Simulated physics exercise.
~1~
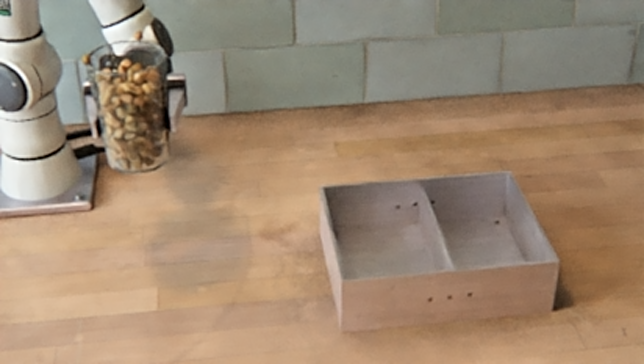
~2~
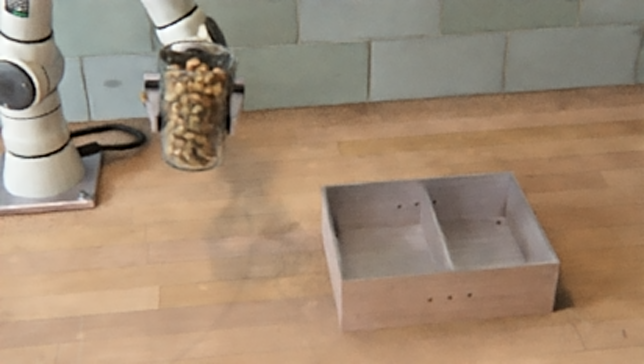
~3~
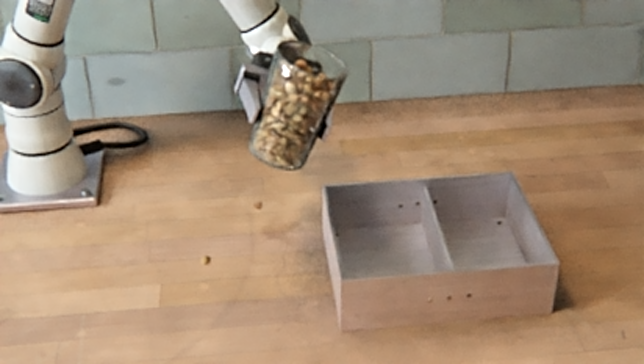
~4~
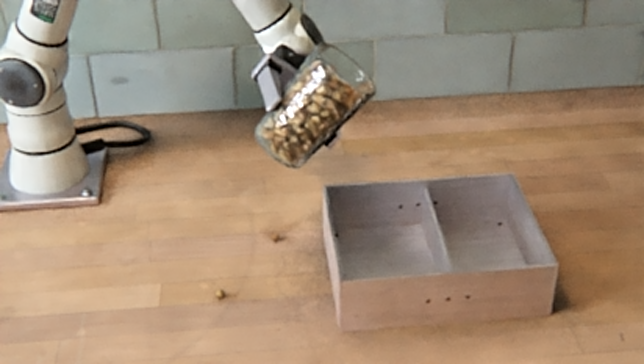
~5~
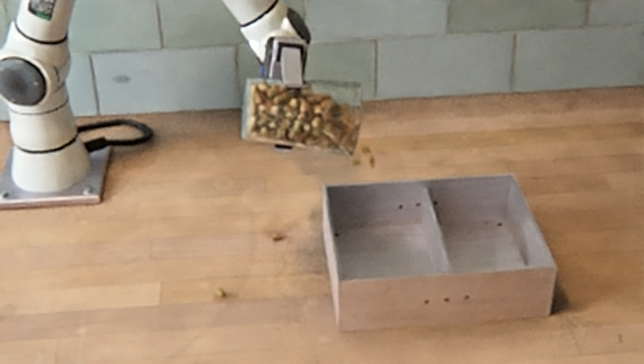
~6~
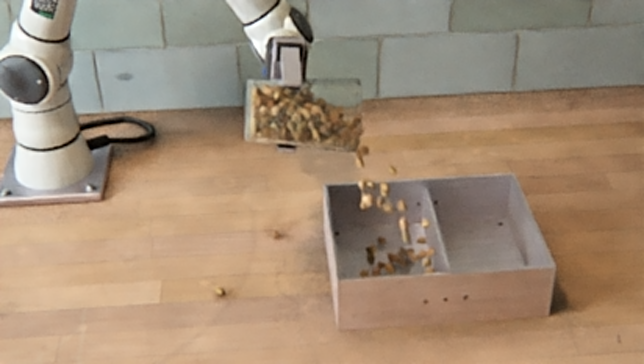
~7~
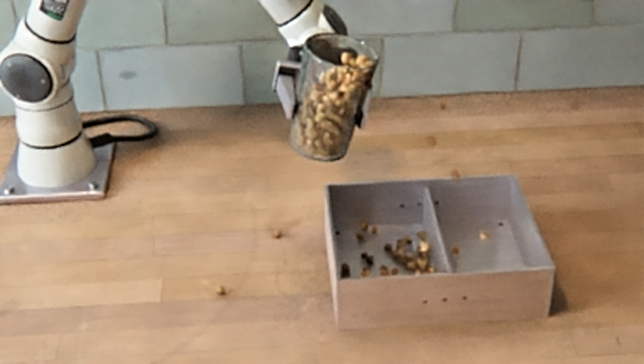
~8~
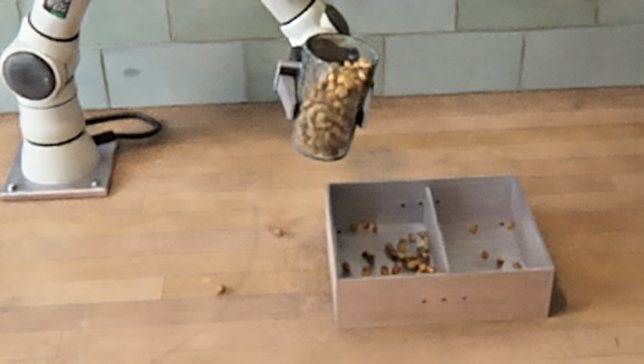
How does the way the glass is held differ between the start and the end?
At the start the arm holds the glass upright, and at the end the glass is leaning slightly to the right.
A robot arm carries a glass of beans right, pours some into a divided box, and stops with the glass leaning.
